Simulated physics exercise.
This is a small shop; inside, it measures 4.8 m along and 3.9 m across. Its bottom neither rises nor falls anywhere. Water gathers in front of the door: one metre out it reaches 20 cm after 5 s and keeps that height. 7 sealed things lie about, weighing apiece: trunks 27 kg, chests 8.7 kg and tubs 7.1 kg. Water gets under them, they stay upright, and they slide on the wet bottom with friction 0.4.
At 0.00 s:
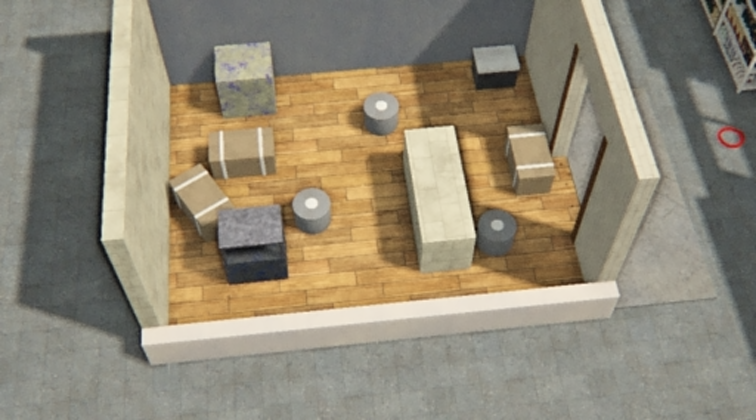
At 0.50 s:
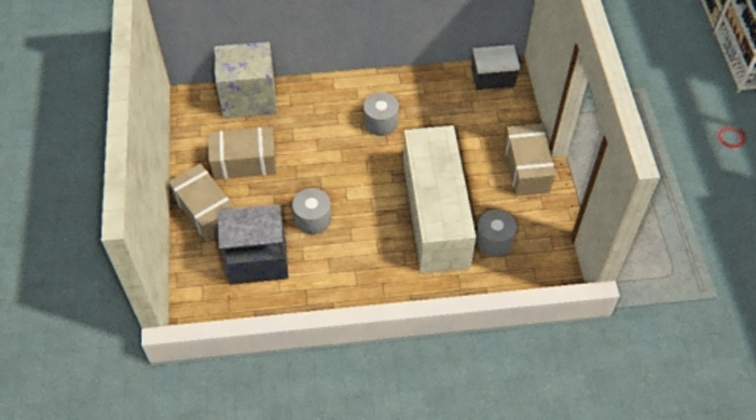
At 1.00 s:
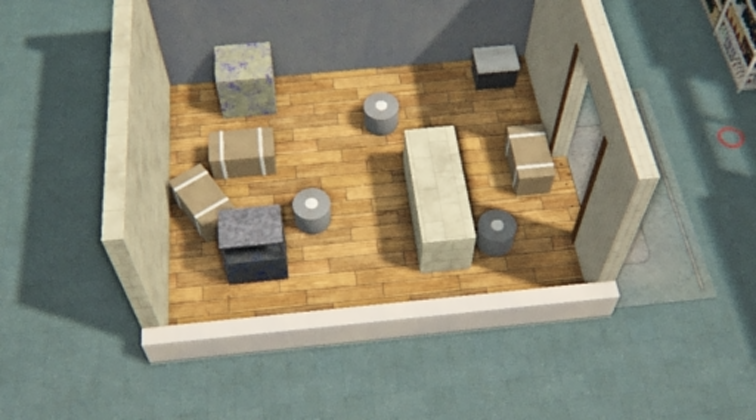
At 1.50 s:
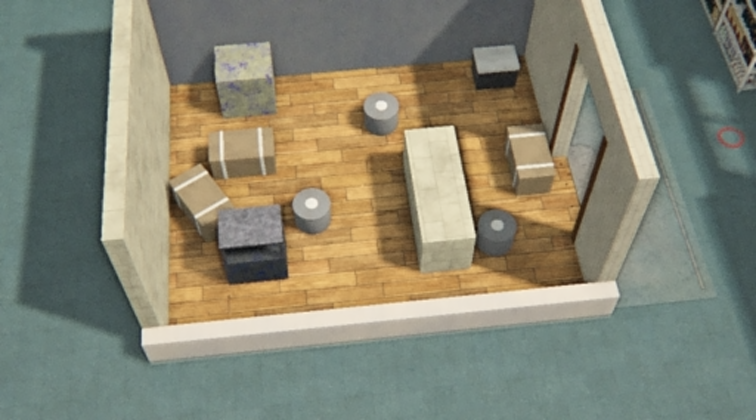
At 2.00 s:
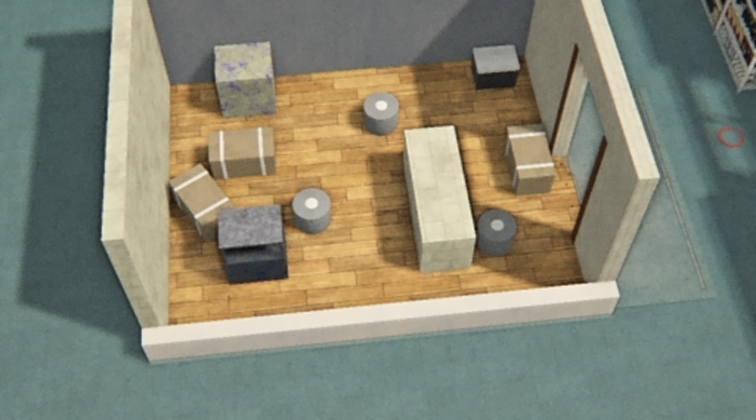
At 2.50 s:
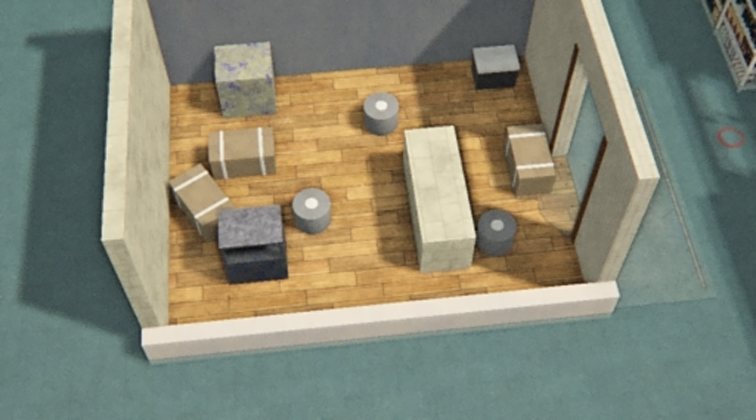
The clip shows a small shop seen from above, with boxes and grey tubs standing still on a wooden floor while bluish-green water spreads over the grey ground outside and, later, a little appears just inside the doorway.
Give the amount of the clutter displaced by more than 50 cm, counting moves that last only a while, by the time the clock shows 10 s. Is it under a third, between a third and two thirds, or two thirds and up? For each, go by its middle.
The portion should come out one third up to two thirds.
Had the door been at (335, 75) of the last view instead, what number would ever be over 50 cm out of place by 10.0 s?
In that case the number is 2.
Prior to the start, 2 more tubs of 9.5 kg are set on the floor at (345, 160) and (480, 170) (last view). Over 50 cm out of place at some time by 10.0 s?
So the first ends up within that distance while the second ends up beyond that distance.
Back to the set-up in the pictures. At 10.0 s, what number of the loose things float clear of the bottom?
It comes to 1 of them.
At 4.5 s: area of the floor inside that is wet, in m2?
Wet area: Approx. 3.5 m2.
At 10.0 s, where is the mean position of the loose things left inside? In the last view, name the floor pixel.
(306, 164).
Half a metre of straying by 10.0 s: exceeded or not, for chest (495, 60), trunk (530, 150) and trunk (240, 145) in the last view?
Taking them in that order, the first is beyond the limit, the second beyond the limit and the third within the limit.
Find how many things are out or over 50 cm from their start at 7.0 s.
At that moment it comes to 2.
After 3.5 s 0 of 7 are over 50 cm from their spots; 0 afloat.
After 4.5 s 0 of 7 are over 50 cm from their spots; 0 afloat.
After 7.0 s 2 of 7 are over 50 cm from their spots; 2 afloat.
After 10.0 s 4 of 7 are over 50 cm from their spots, and 4 have been at some point; 1 afloat.
